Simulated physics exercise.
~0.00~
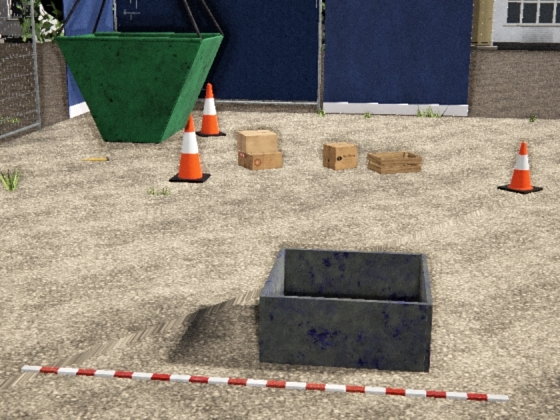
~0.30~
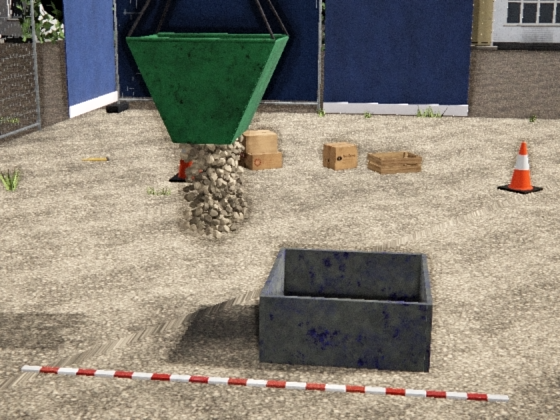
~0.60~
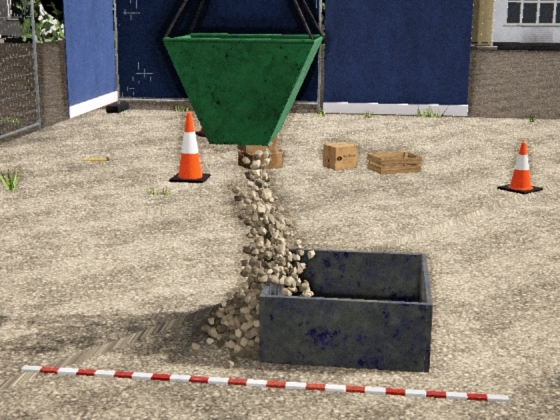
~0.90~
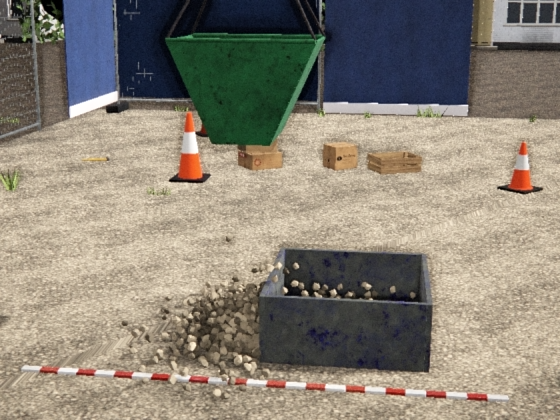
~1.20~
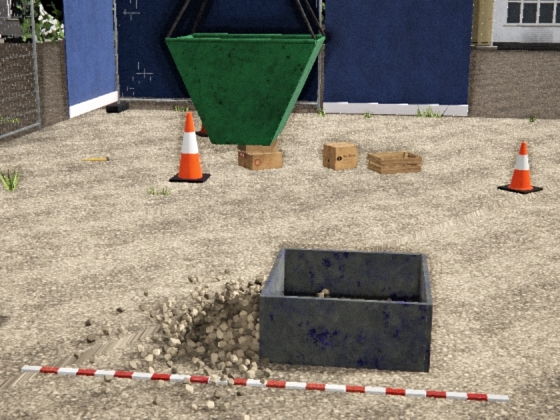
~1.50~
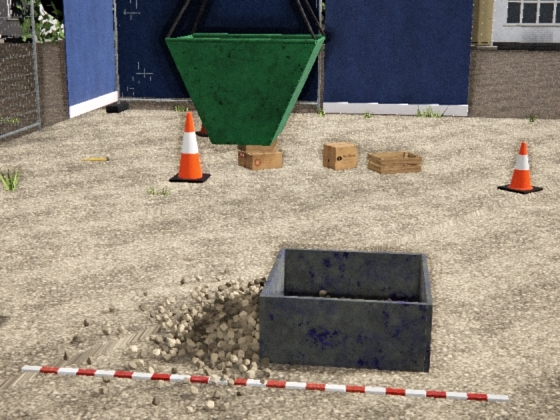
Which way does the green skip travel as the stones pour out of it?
The green skip travels to the right as the viewer sees it, before coming to a stop.
